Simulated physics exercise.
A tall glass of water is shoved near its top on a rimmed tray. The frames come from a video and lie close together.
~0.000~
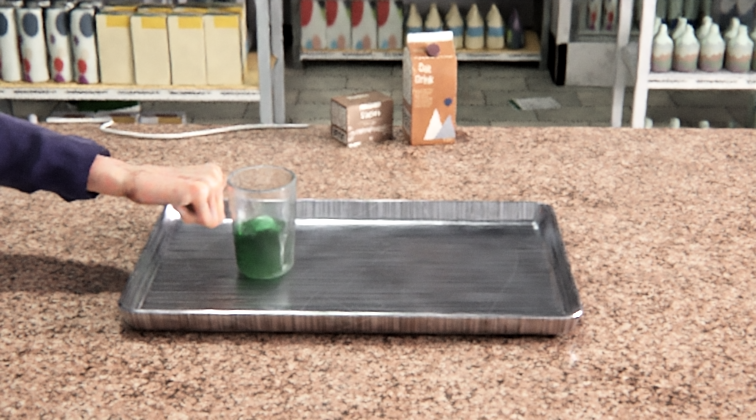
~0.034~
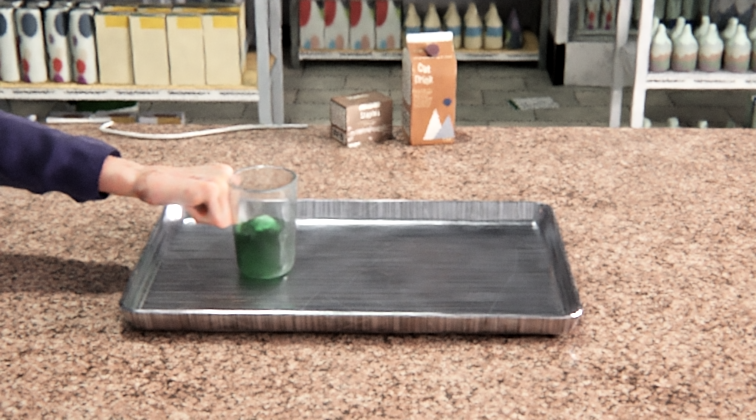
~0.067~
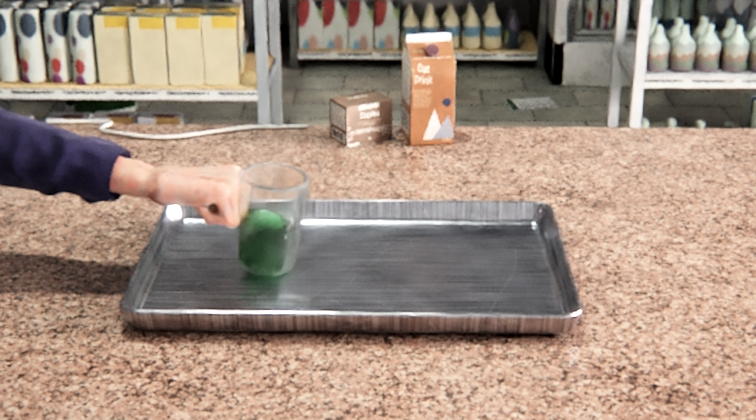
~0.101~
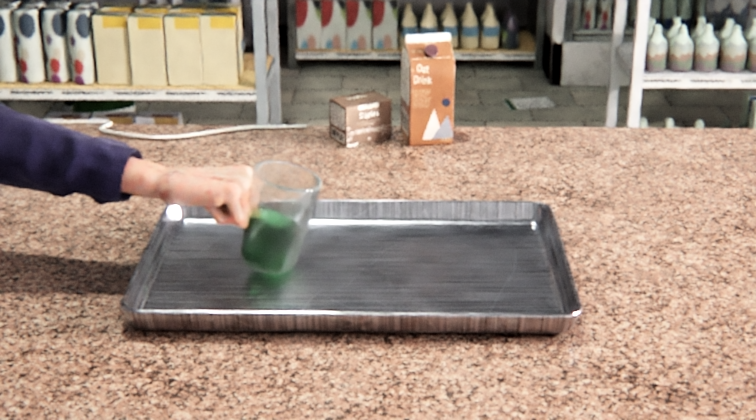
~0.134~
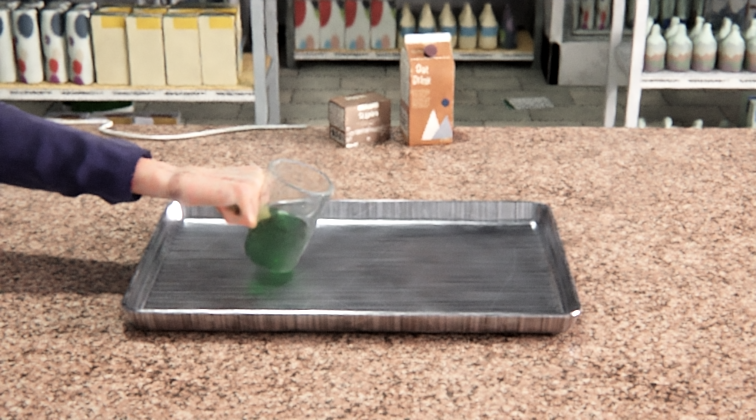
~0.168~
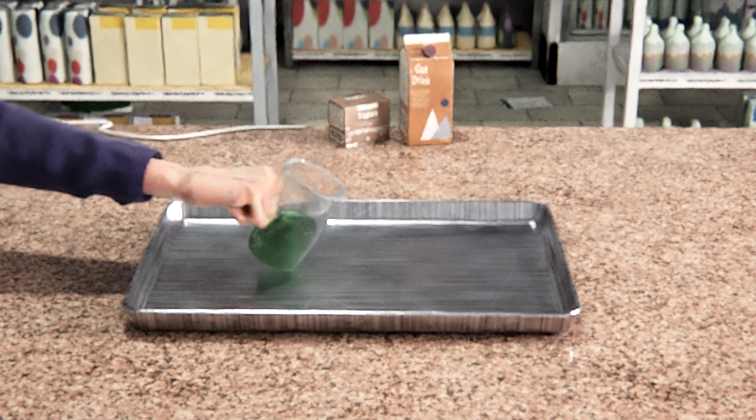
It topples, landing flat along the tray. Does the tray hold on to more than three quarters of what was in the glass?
Not even a quarter exits.
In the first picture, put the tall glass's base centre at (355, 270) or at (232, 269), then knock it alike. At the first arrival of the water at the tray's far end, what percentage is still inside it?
80 %, then 35 %.
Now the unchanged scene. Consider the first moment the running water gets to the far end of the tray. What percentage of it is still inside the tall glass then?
Roughly 40 percent is still in the tall glass.
A moment on, the tall glass is falling and 100 per cent is in the glass, 0 on the tray and 0 above or beyond its rim.
Next, the tall glass lies on its side and 73 per cent is in the glass, 27 on the tray and 0 above or beyond its rim.
Then the tall glass lies on its side and 36 per cent is in the glass, 63 on the tray and 2 above or beyond its rim.
Later the tall glass lies on its side and 19 per cent is in the glass, 76 on the tray and 6 above or beyond its rim.
Finally, 94 per cent is held by tray and glass, 6 is off the tray.
